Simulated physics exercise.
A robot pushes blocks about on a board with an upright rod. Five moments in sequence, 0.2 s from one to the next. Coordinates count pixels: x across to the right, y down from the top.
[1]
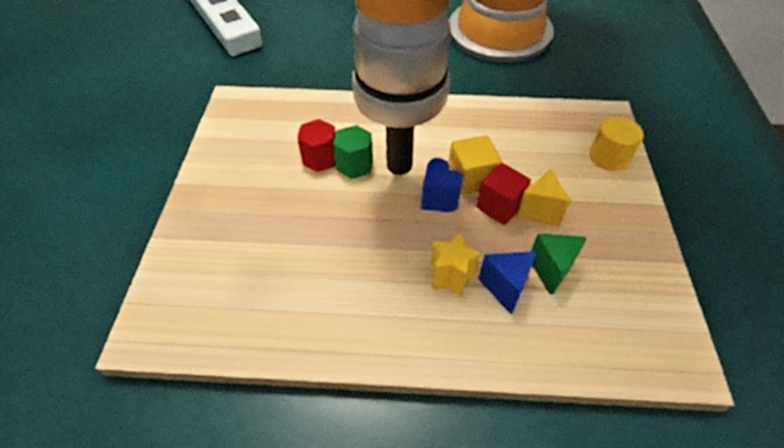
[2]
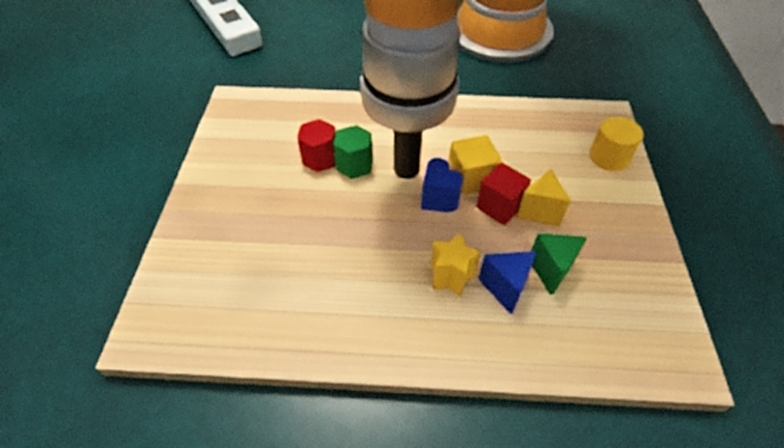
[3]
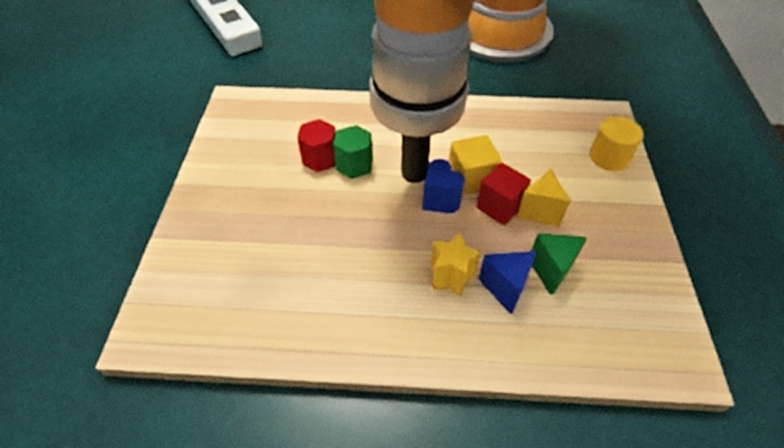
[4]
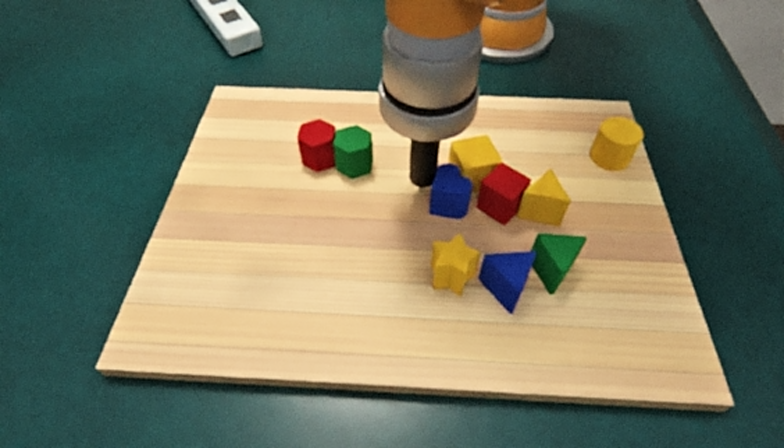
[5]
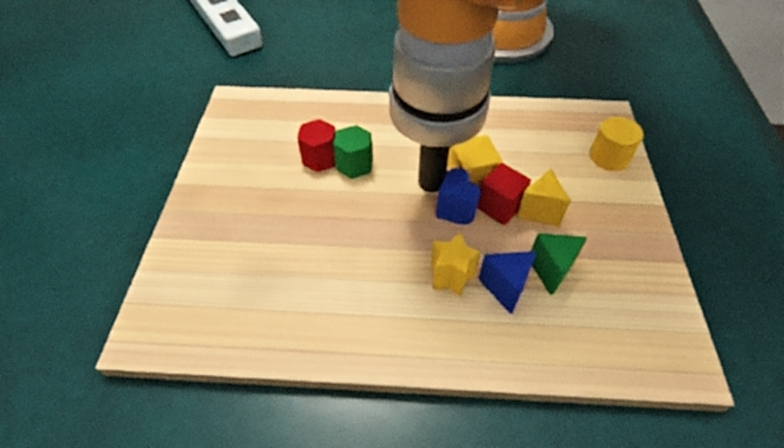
To begin with, a robot's dark upright rod stands over a wooden board of colored blocks, between a green block and a blue one. The rod moves a little right and toward the viewer, reaching the blue block, then nudges it slightly right, close to the red block beside it.
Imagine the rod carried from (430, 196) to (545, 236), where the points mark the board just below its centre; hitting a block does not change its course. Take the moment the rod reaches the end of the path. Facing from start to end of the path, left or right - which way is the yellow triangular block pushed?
Off to the left side.
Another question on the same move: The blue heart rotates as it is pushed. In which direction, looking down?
Viewed from above, clockwise.
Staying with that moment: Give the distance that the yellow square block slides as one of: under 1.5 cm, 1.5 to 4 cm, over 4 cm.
It shifts under 1.5 cm.
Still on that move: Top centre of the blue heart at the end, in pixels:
In the picture, it is at (512, 223).
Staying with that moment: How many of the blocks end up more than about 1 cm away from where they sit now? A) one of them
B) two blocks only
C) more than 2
C
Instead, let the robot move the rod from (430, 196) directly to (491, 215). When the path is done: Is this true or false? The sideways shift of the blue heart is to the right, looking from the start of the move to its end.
Answer: True.
What follows on the original path. One third of the way, rod at (470, 196); blue heart at (491, 204), turned 35° clockwise; red square block at (526, 186), turned 40° anticlockwise; yellow triangular block at (561, 188), turned 40° anticlockwise.
Two thirds of the way, rod at (510, 210); blue heart at (511, 221), turned 80° clockwise; red square block at (548, 193), turned 60° anticlockwise; yellow triangular block at (579, 188), turned 65° anticlockwise.
At the end, rod at (550, 224); blue heart at (512, 223), turned 90° clockwise; yellow square block in place; red square block at (583, 197), turned 80° anticlockwise; yellow triangular block at (607, 184), turned 85° anticlockwise.
